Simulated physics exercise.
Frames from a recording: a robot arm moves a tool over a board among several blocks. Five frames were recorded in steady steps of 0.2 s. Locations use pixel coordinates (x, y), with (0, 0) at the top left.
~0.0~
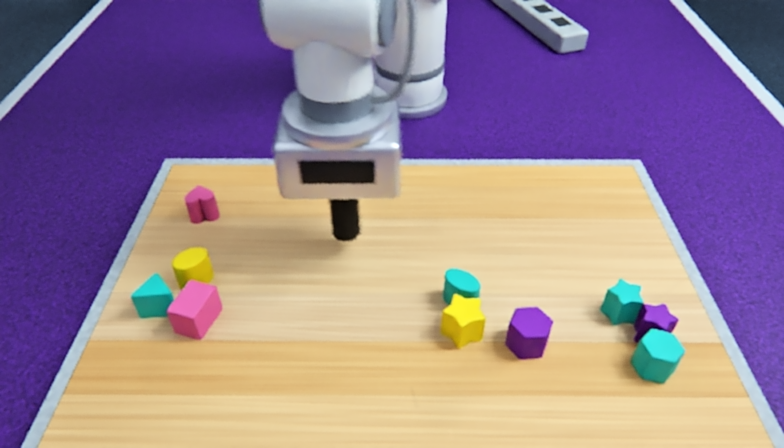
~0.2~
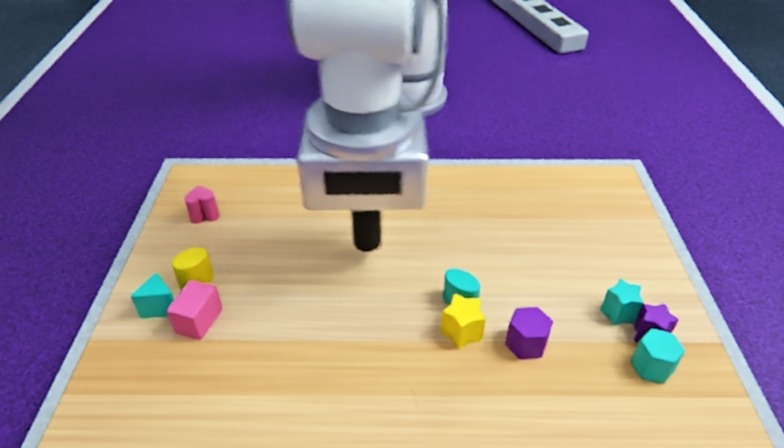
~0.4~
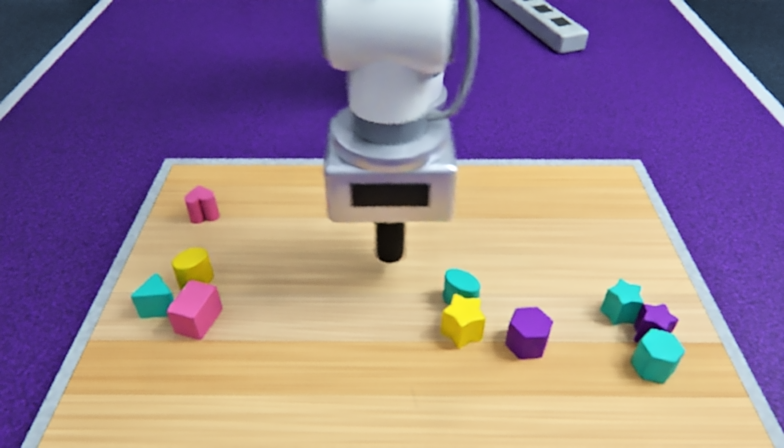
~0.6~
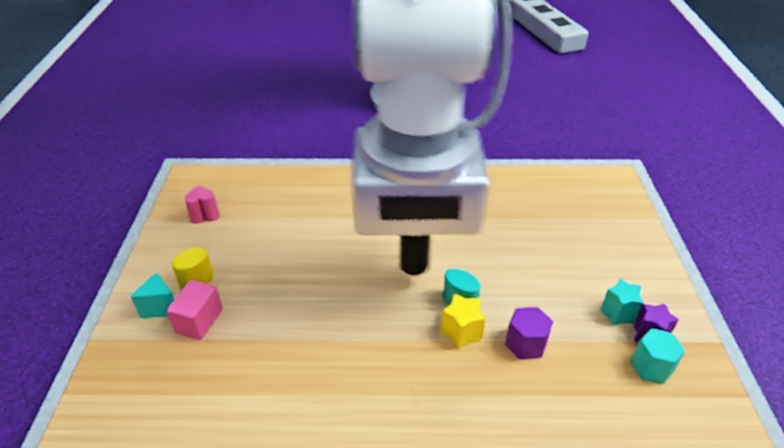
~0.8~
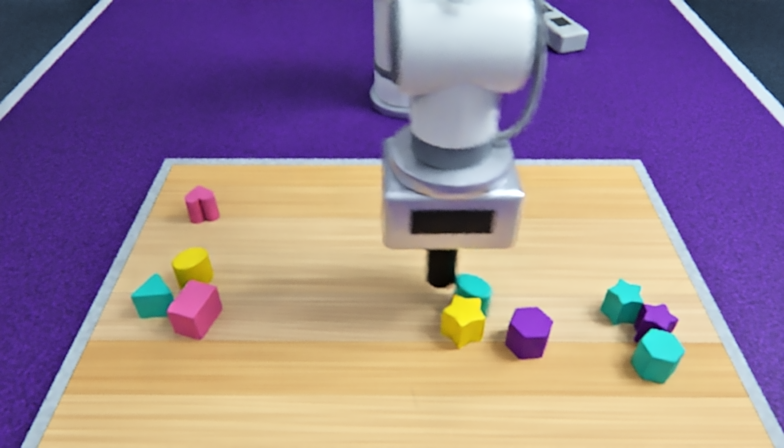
A white robot arm with a black tool tip reaches over a light wooden board on a purple surface, seen from a fixed, raised view facing the arm. Pink, yellow and turquoise blocks sit at left, a turquoise elliptical block, yellow star and purple hexagon right of centre, and turquoise and purple blocks at far right. The tool glides right and nearer, then nudges the elliptical block slightly right.
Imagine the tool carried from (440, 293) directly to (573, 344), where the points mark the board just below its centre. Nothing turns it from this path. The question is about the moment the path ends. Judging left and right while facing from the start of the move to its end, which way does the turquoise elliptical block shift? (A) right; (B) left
Option B.
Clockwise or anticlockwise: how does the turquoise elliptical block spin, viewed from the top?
Viewed from above: Anti-clockwise.
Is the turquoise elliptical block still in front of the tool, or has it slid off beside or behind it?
I believe the turquoise elliptical block keeps its place ahead of the tool.
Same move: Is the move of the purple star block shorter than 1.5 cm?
The answer is yes.
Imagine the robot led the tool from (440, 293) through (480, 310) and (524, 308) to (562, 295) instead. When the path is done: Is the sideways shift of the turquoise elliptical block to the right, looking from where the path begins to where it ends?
That would be a yes.
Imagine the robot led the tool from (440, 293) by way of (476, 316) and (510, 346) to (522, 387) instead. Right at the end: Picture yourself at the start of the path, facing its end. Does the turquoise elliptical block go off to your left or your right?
Towards the left-hand side.
The first path, step by step. One third of the way, tool at (485, 295); turquoise elliptical block at (521, 301); purple hexagon at (546, 329), turned 25° clockwise.
Two thirds of the way, tool at (529, 312); turquoise elliptical block at (570, 311), turned 25° anticlockwise; purple hexagon at (562, 336), turned 80° clockwise.
At the end, tool at (577, 329); yellow star block still; turquoise elliptical block at (618, 320), turned 55° anticlockwise; purple hexagon at (582, 352), turned 140° clockwise; purple star block still.
